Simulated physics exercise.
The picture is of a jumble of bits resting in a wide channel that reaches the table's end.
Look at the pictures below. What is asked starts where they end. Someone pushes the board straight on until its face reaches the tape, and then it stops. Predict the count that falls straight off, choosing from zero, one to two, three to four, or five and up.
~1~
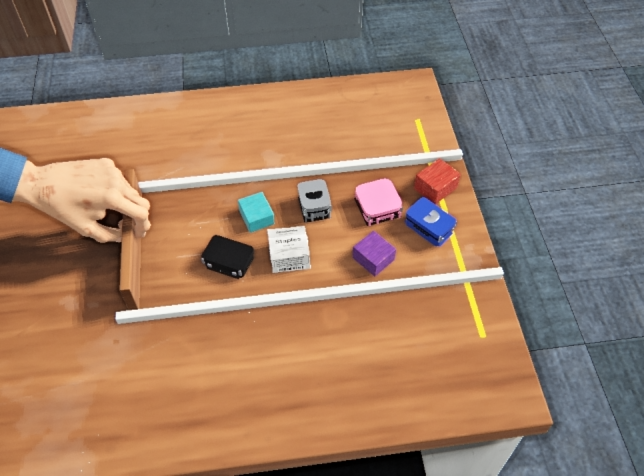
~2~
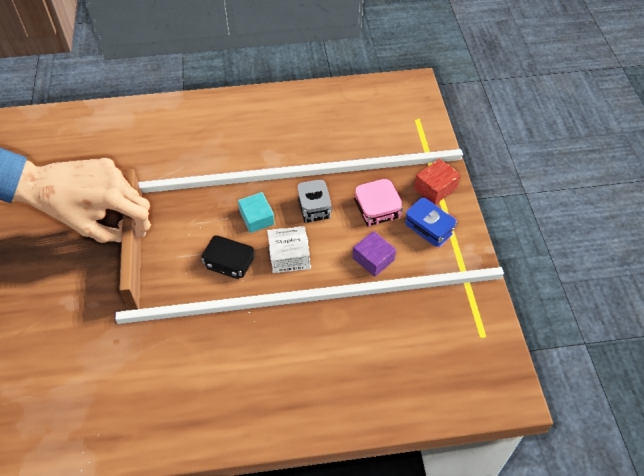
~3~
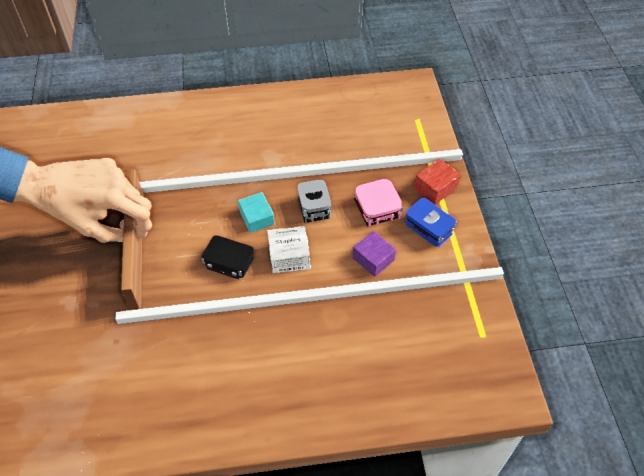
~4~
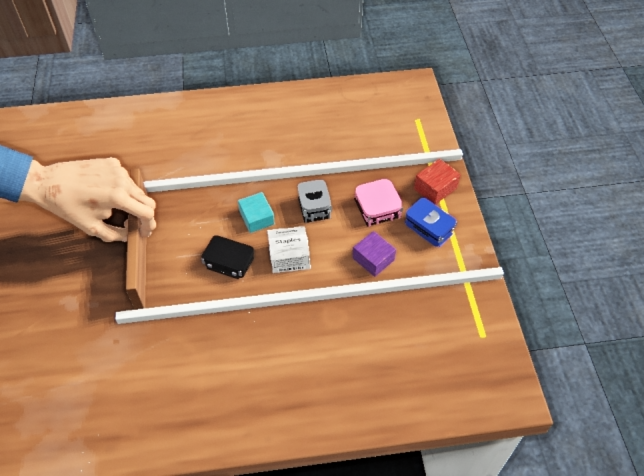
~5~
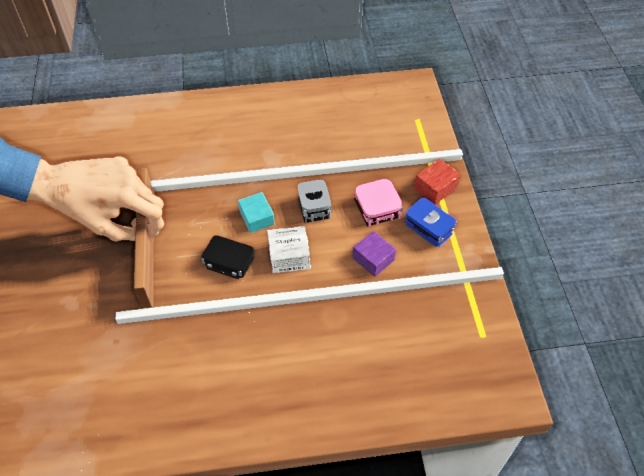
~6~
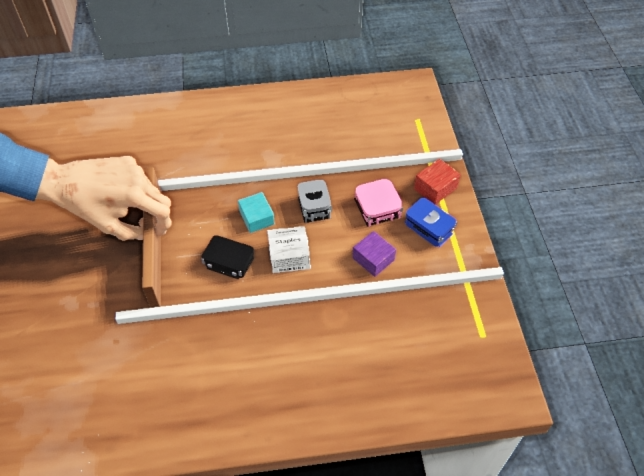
Those that leave the table: Five at the least.
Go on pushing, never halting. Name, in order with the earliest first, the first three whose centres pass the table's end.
In order: The red block, then the blue case, then the pink case.
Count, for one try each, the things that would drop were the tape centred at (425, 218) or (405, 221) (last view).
It would be 4 and 3.
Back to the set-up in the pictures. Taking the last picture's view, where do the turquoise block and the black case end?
The turquoise block stops around (455, 193); the black case around (472, 221).
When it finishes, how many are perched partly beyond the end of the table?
The total would be 1.
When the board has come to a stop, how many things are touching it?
Well, it touches 3.
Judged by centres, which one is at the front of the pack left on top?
Black case.
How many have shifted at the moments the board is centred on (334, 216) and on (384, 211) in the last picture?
The first number is 8, the next one 8.
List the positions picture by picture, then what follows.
Red block (437, 182); blue case (430, 223); pink case (378, 203); board (132, 238); tape (447, 216), in the first picture.
Blue case (430, 223); board (132, 238), in the second picture.
Pink case (378, 203); black case (229, 258), in the third picture.
Red block (437, 182); turquoise block (256, 213), in the fourth picture.
Blue case (430, 223); purple block (374, 254), in the fifth picture.
Red block (437, 182); blue case (430, 223); pink case (378, 203); board (153, 236); tape (447, 216), in the sixth picture.
Soon after, none off yet; red block at rest near (437, 182); blue case at rest near (430, 223); pink case at rest near (378, 203).
In the end, the number that fall off is five or more; gone, white box, grey case, pink case, blue case and red block.
